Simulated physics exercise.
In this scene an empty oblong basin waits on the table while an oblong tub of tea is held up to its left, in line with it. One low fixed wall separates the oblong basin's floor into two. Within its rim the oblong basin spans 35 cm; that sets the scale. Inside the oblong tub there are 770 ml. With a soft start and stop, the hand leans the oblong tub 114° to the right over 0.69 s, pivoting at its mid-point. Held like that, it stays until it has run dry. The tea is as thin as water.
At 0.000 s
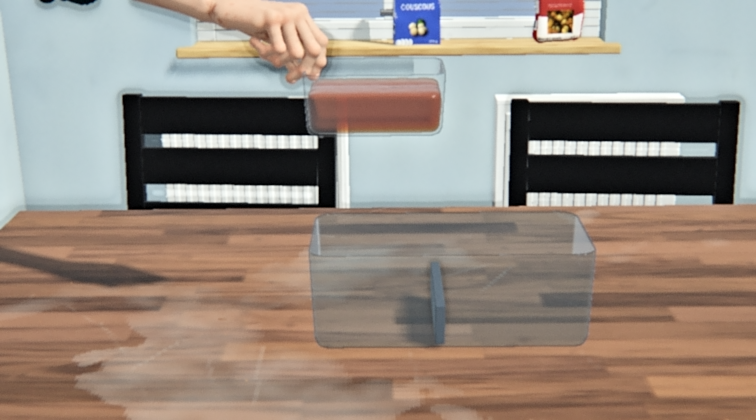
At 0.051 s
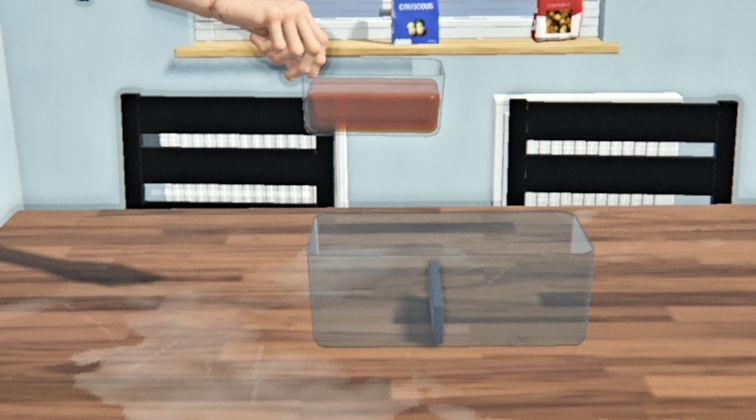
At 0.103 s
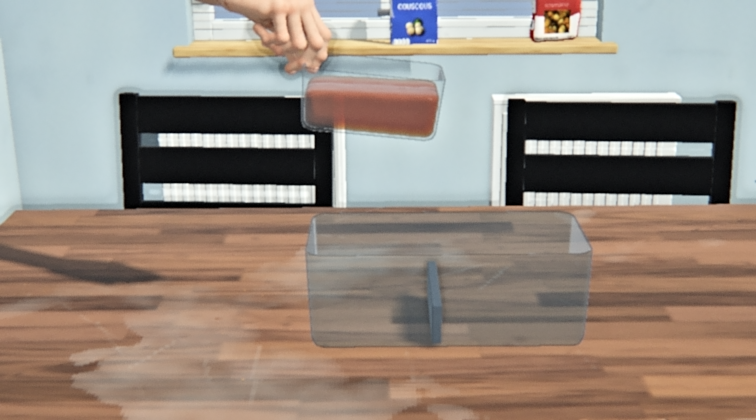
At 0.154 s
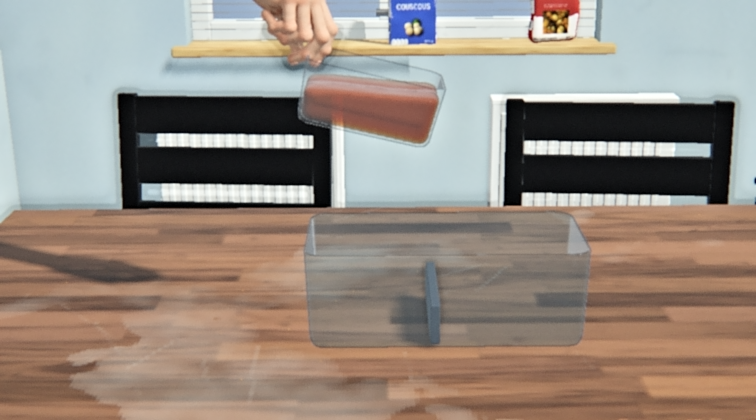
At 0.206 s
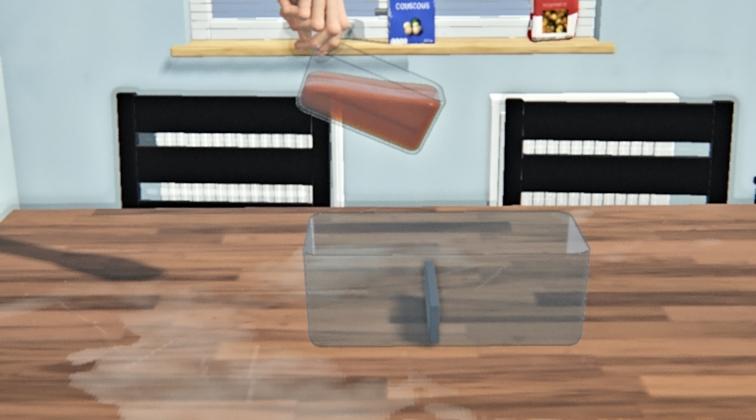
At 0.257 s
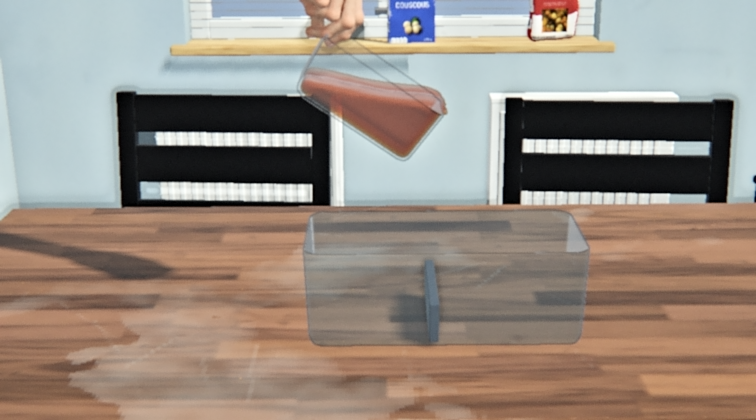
A hand held a clear oblong tub of reddish tea above an empty see-through basin on a wooden table, then tilted it steadily to the right until the tea reached the tub's lower edge.
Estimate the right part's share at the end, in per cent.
Roughly 78 per cent is in the right part.
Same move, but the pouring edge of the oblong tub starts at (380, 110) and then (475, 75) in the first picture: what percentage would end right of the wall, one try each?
I'd expect close to 20 per cent and then close to 90 per cent.
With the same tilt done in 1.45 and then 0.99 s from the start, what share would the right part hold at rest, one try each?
Try 1: Approx. 85 %; try 2: Approx. 80 %.
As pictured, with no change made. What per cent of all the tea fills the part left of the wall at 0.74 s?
Left share: Approx. 12 %.
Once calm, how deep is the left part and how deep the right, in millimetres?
Final levels - left approx 6 mm, right approx 22 mm.
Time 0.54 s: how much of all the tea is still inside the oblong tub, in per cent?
Fraction remaining: Approx. 12 per cent.
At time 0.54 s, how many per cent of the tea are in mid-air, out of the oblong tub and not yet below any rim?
Some 52 % is the figure.
By 0.54 s the tilt is 101° and 12 per cent is still to pour, 0 is left of the wall and 37 right of it.
By 0.74 s the tilt is 114° and 1 per cent is still to pour, 12 is left of the wall and 77 right of it.
By 0.96 s the tilt is 114° and 0 per cent is still to pour, 18 is left of the wall and 77 right of it.
By 1.19 s the tilt is 114° and 0 per cent is still to pour, 18 is left of the wall and 77 right of it.
At rest 18 per cent lies left of the wall, 78 right of it and 4 outside.
